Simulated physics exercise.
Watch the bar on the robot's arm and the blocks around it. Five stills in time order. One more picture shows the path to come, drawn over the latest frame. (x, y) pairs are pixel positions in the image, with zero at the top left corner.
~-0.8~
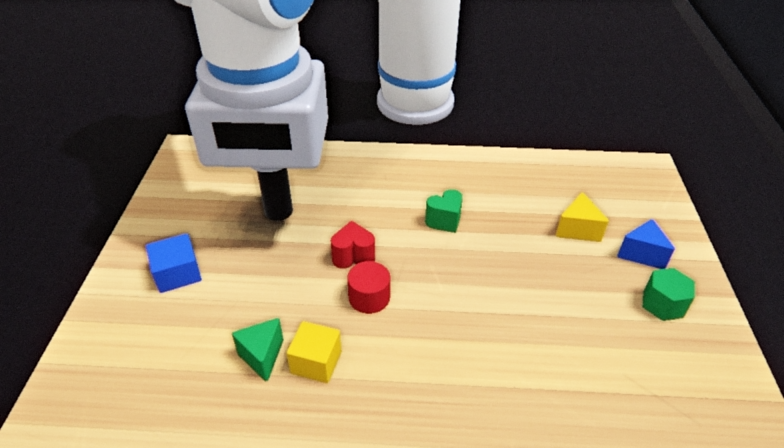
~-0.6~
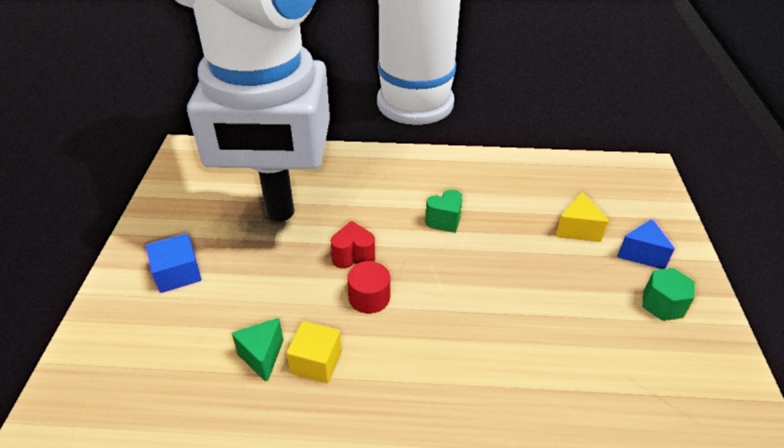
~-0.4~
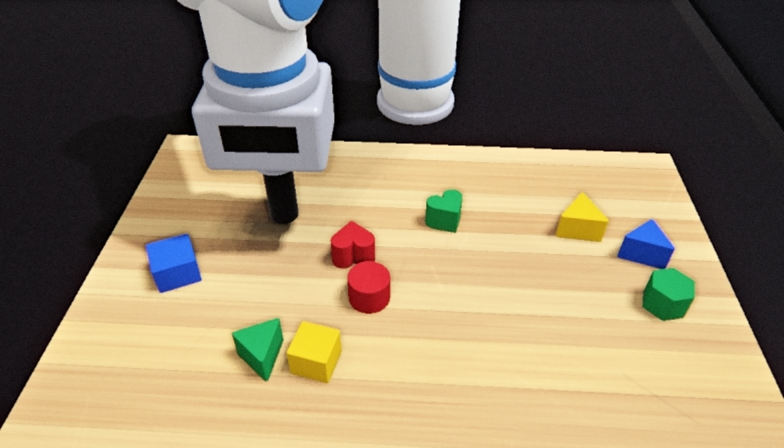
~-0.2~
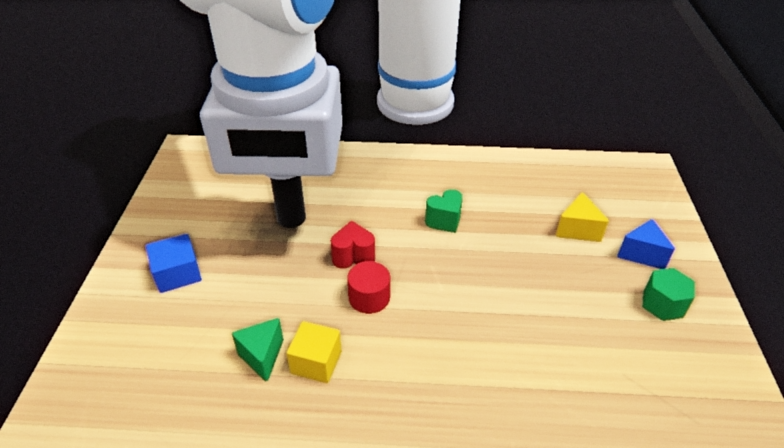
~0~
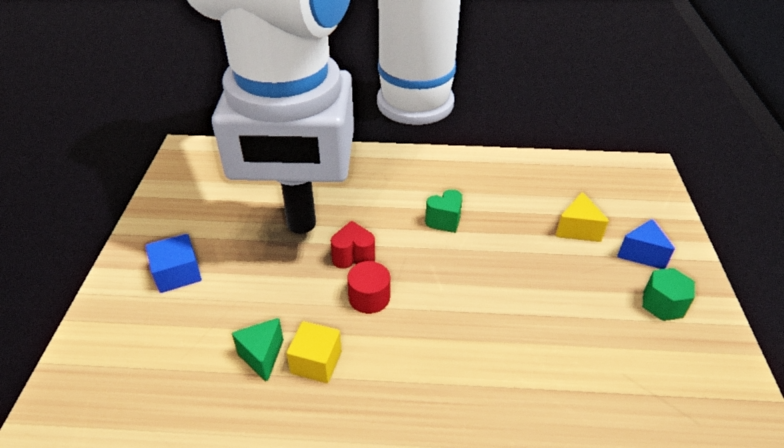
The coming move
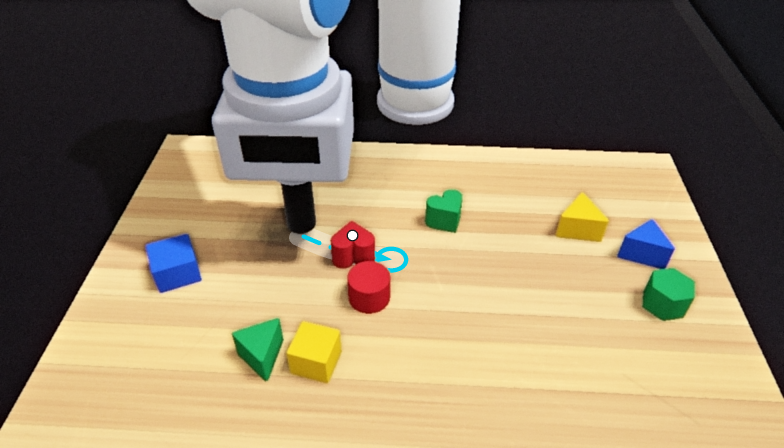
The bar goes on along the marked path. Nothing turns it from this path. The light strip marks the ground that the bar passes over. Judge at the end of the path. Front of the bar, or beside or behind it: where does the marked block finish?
It is driven along in front.
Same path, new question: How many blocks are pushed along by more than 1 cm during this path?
The push will move one block.
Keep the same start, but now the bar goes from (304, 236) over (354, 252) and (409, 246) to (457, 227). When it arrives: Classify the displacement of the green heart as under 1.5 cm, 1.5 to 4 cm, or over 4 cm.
It ends 1.5 to 4 cm from its spot.
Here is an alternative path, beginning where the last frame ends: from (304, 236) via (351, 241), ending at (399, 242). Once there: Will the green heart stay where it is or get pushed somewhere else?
At the end, its place is the same.
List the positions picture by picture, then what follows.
In the first frame, lower end of the bar at (279, 212), tops of blocks, red heart at (353, 236), red circle at (369, 276).
In the second frame, bar at (280, 213), blocks as before.
In the third frame, bar at (285, 215), blocks as before.
In the fourth frame, bar at (292, 219), blocks as before.
In the fifth frame, bar at (302, 224), red heart at (353, 236), red circle at (369, 276).
The drawn path runs from (304, 236) via (330, 247) and (360, 255), ending at (391, 259); the dot is on the red heart.
The first path, step by step. Halfway along, bar at (344, 239); red heart at (371, 241).
At the end, bar at (391, 247); red heart at (418, 253); red circle not moved.
